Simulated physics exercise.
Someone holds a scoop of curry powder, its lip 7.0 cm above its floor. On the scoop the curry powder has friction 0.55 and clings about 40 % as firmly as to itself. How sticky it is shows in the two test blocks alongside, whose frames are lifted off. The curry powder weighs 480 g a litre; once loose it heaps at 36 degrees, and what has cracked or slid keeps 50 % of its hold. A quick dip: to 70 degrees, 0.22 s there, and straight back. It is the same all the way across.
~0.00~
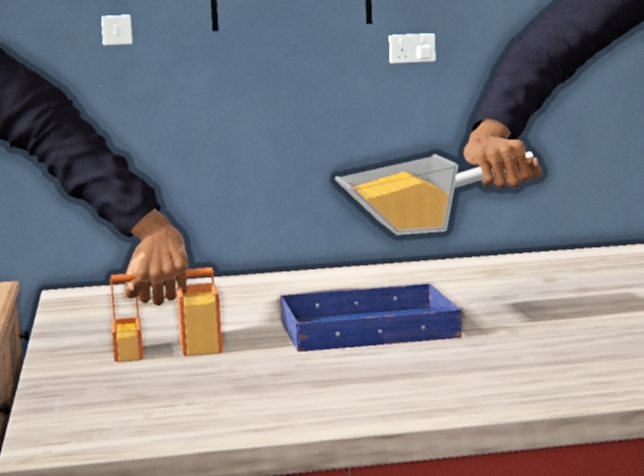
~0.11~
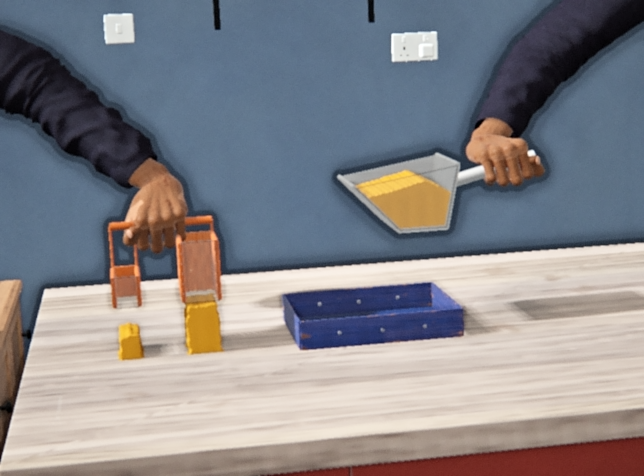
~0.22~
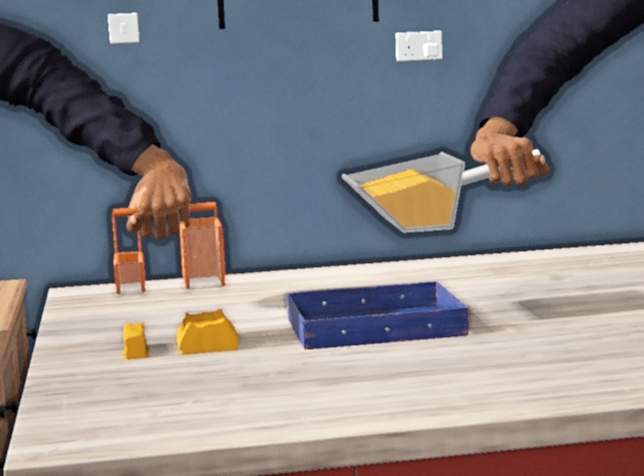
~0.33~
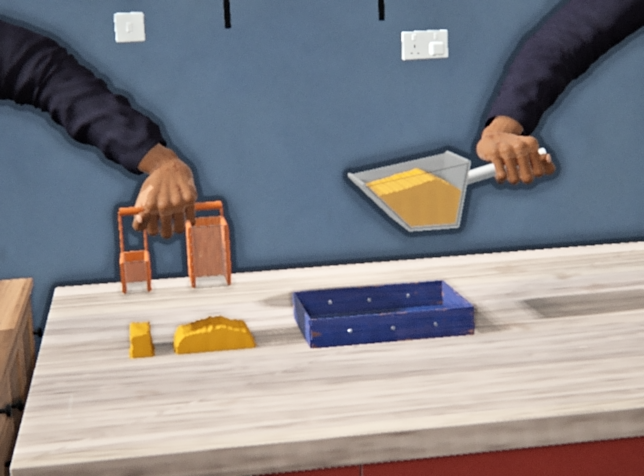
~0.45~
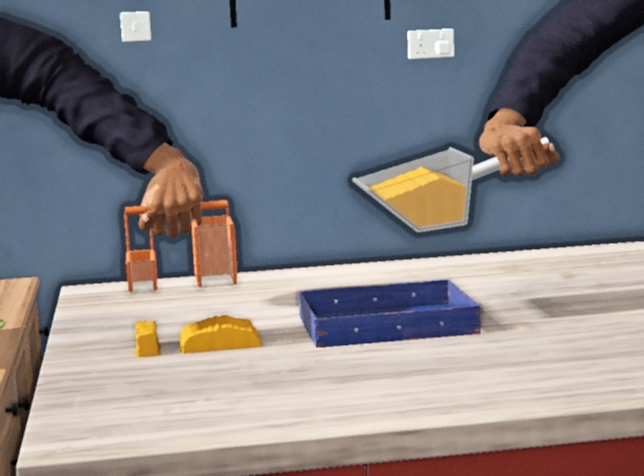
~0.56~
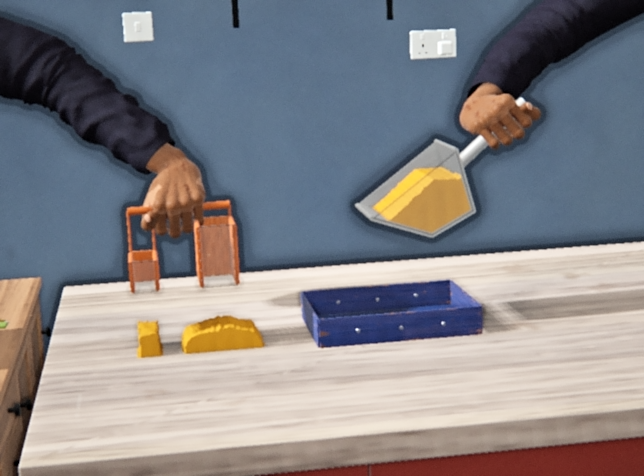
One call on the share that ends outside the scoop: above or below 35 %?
The result is above 35 %.
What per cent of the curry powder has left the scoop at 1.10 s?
Some 40 per cent.
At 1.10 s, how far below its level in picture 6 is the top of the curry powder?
About 2.5 cm.
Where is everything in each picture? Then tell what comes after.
The first picture shows lip at (354, 188), tilt 0 degrees; top of the curry powder at (422, 183); blocks stand 3.9 cm, 8.1 cm (left to right).
The second picture shows lip at (356, 186), tilt 0 degrees; top of the curry powder at (424, 181); blocks stand 3.8 cm, 7.5 cm (left to right).
The third picture shows lip at (360, 186), tilt 0 degrees; top of the curry powder at (429, 180); blocks stand 3.8 cm, 4.8 cm (left to right).
The fourth picture shows lip at (366, 184), tilt 0 degrees; top of the curry powder at (435, 179); blocks stand 3.8 cm, 3.8 cm (left to right).
The fifth picture shows lip at (371, 189), tilt 5 degrees; top of the curry powder at (438, 179); blocks stand 3.8 cm, 3.8 cm (left to right).
The sixth picture shows lip at (373, 216), tilt 27 degrees; top of the curry powder at (454, 178); blocks stand 3.8 cm, 3.8 cm (left to right).
After 0.81 s, the scoop is at 70 degrees and 0 % has left it.
After 1.10 s, the scoop is at 66 degrees and 39 % has left it.
After 1.39 s, the scoop is at 5 degrees and 43 % has left it.
After 1.69 s, the scoop is at 0 degrees and 43 % has left it.
After 1.85 s, at the end, the scoop is at 0 degrees and 43 % has left it.
